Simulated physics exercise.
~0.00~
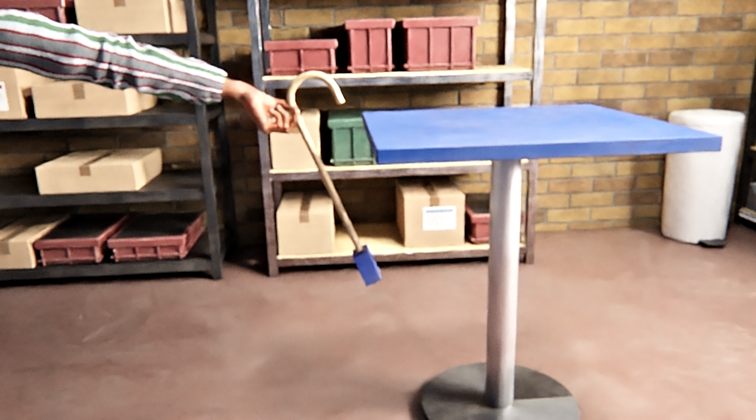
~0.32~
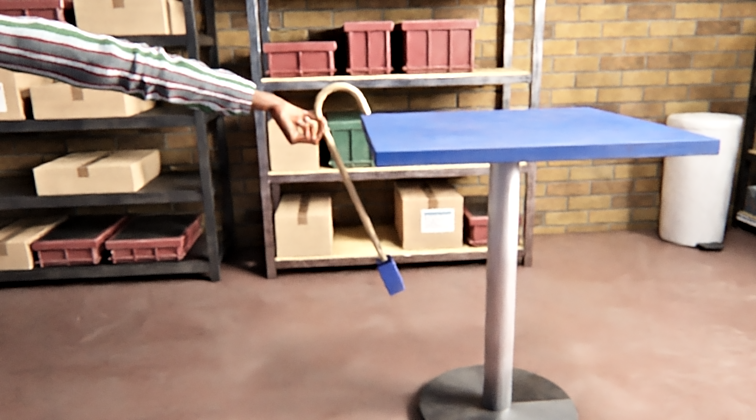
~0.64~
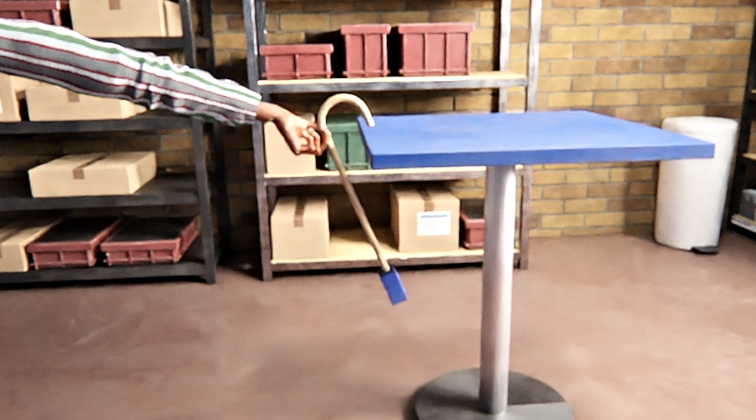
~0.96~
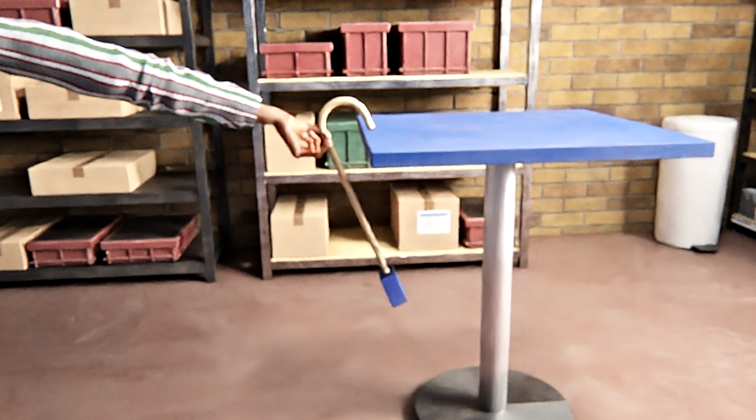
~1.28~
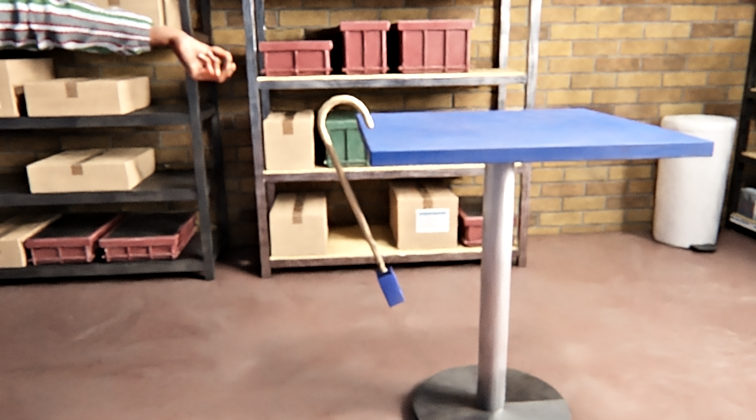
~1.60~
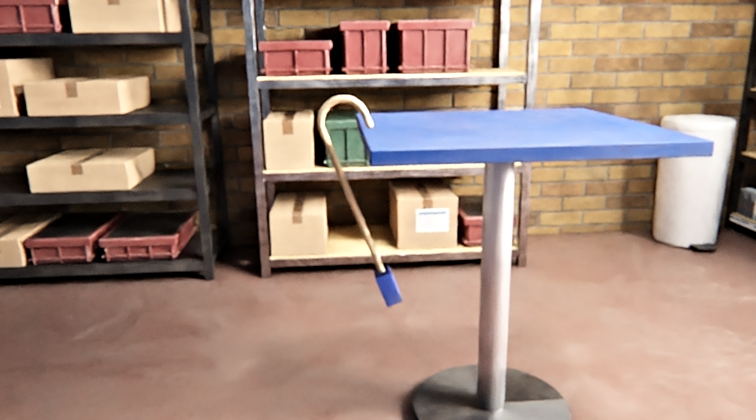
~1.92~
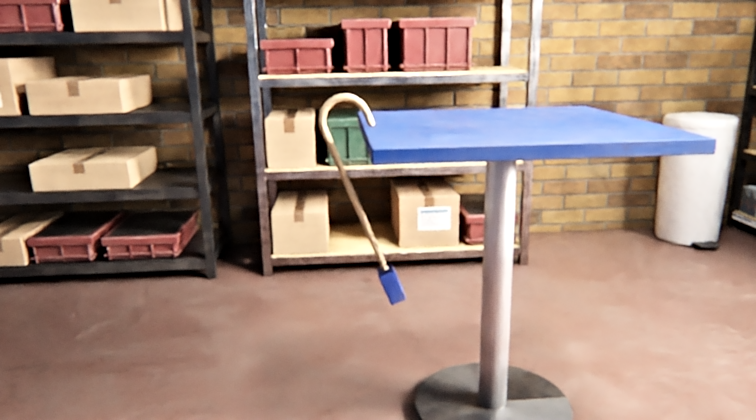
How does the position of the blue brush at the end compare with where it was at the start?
It ends up a little farther right and slightly lower, hanging by its curved handle from the left edge of the table instead of being held in the hand.
